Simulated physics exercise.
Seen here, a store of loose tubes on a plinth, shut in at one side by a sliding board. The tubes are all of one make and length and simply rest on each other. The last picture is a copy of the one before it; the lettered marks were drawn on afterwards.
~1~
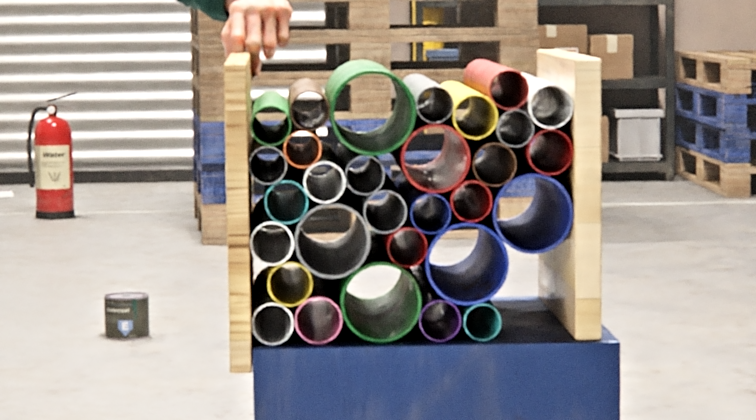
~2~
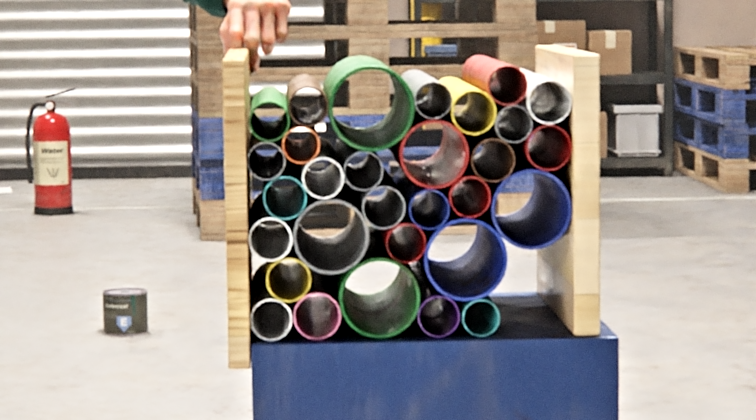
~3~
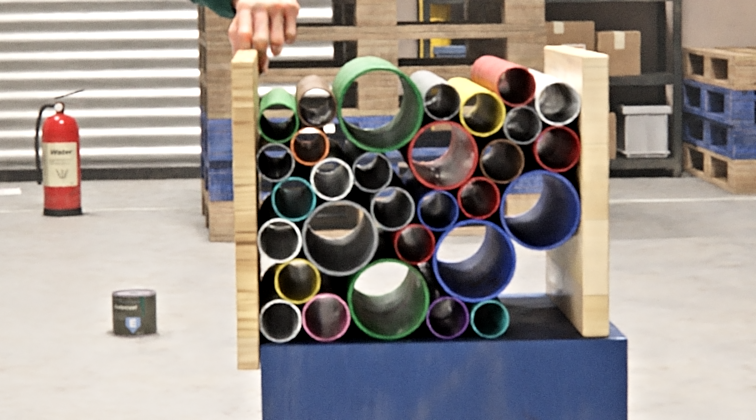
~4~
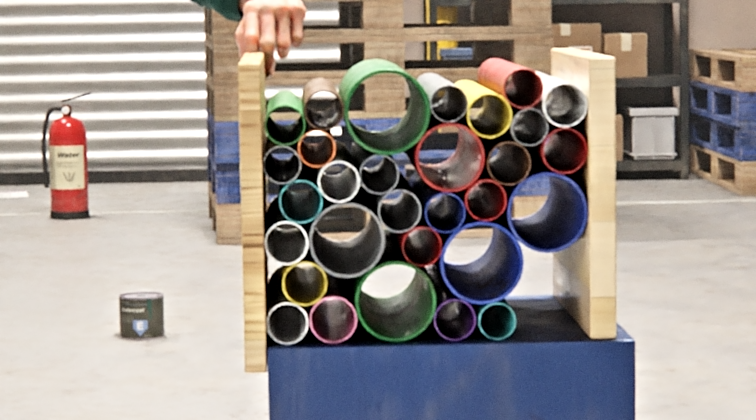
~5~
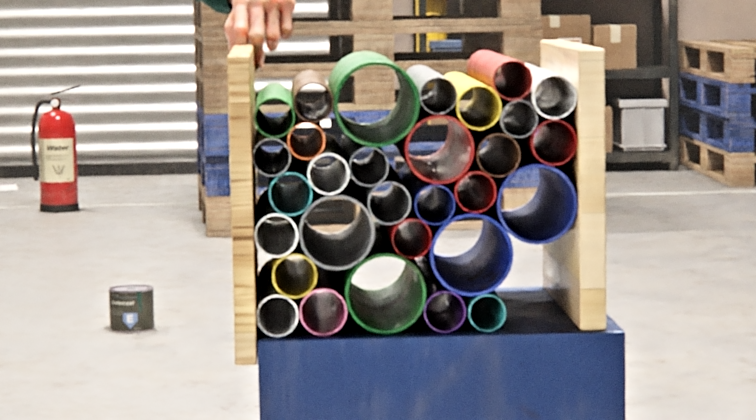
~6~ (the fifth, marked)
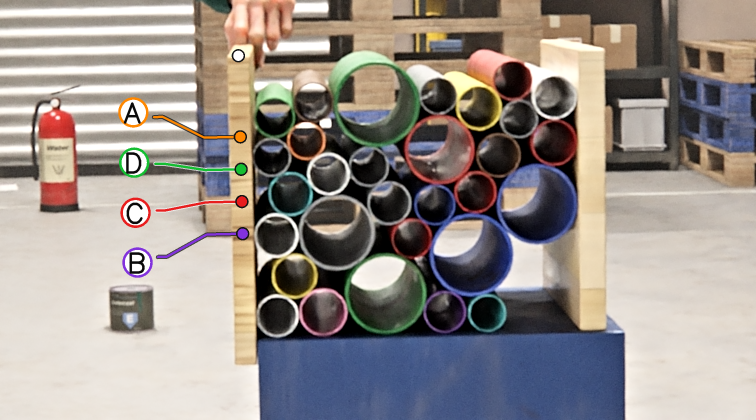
Hand resting atop the left wooden board beside stacked coloured tubes on a blue plinth, nothing shifting as the view wobbles slightly.
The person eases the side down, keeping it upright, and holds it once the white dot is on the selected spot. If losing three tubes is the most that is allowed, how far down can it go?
It can be let down to D.
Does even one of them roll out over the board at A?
At A: No.
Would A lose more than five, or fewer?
At A, fewer than five.
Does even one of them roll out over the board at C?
Yes, at C.
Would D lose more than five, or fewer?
At D, fewer than five.
On the marked copy, A at (240, 137); B at (243, 234); C at (242, 202); D at (241, 170); the white dot at (238, 56).
With D. Early on, top of the board (252, 111).
Further on, top of the board (253, 169).
At the end, top of the board (253, 169), none out over the board.
As for the rest, A none out over the board; B more than three out over the board; C four out over the board.
